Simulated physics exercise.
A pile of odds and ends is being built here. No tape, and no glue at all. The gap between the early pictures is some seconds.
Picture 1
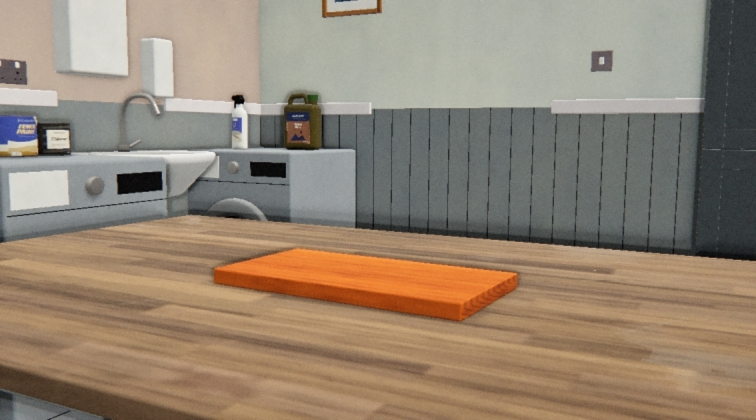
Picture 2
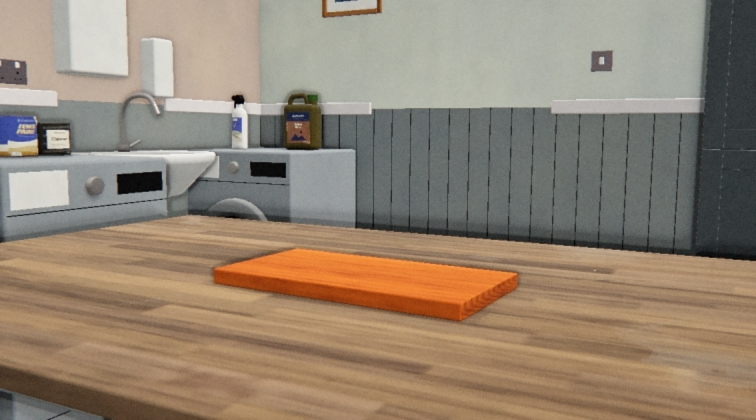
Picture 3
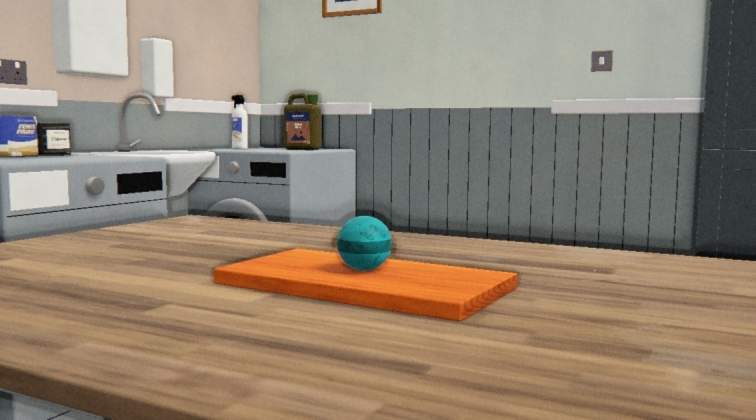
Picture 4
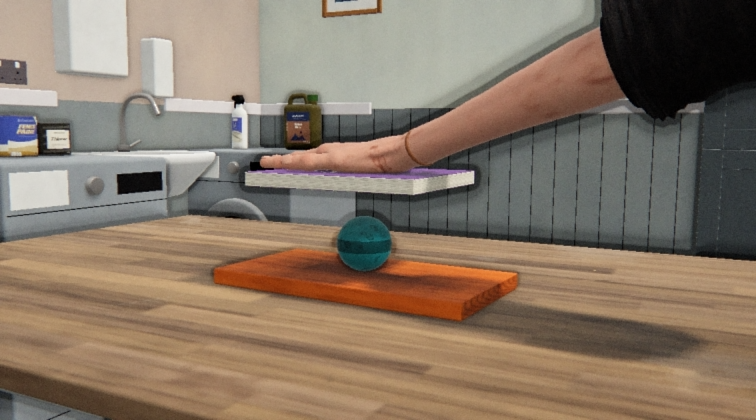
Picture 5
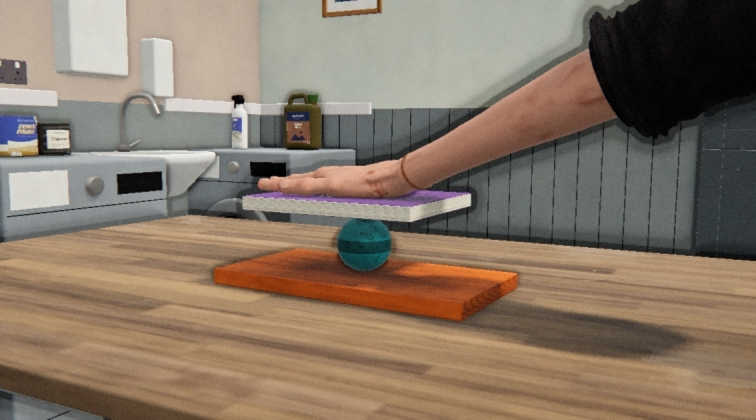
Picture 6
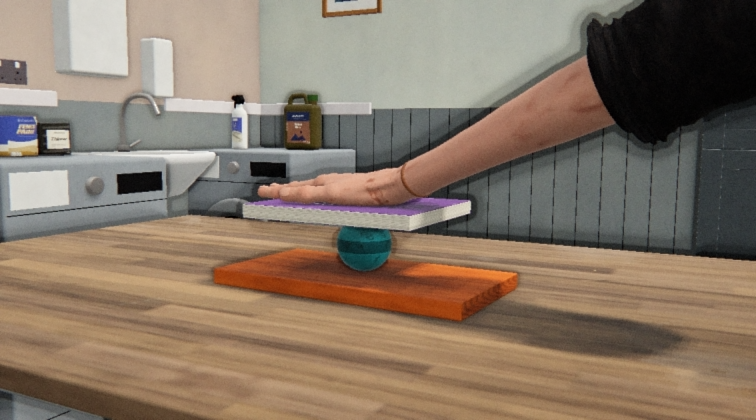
An orange board lies on a wooden table in a kitchen, seen from slightly above the tabletop by a still camera, with grey panelling, a sink and a washing machine behind. A teal ball with a darker band appears on the board. Then a bare forearm in a black sleeve reaches in from the right, its flat hand lowering a purple-topped, white-edged book onto the ball.
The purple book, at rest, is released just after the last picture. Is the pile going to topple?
The pile will not survive intact.
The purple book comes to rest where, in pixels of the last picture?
Look near (278, 229) in the final picture.
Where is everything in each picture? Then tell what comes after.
In the first frame, the last thing is not in view yet; orange board (364, 279).
In the second frame, the last thing is not in view yet; orange board (364, 279).
In the third frame, the last thing is not in view yet; orange board (364, 279).
In the fourth frame, coming down; purple book (364, 178); orange board (364, 279).
In the fifth frame, coming down; purple book (361, 201); orange board (364, 279).
In the sixth frame, in place under the hand; purple book (361, 209); orange board (364, 279).
Then, 0.50 s on from there, purple book turned 32° from how it was put near (328, 215); turquoise ball shifted a little.
Then, 0.70 s on from there, purple book turned 30° from how it was put near (300, 223); turquoise ball shifted about its own width.
Then, 0.90 s on from there, purple book now fallen; turquoise ball shifted about its own width.
In the end, fallen, purple book; moved from the start, turquoise ball; orange board unmoved. At the end, from the last picture's camera, purple book near (278, 229). The pile loses its balance.
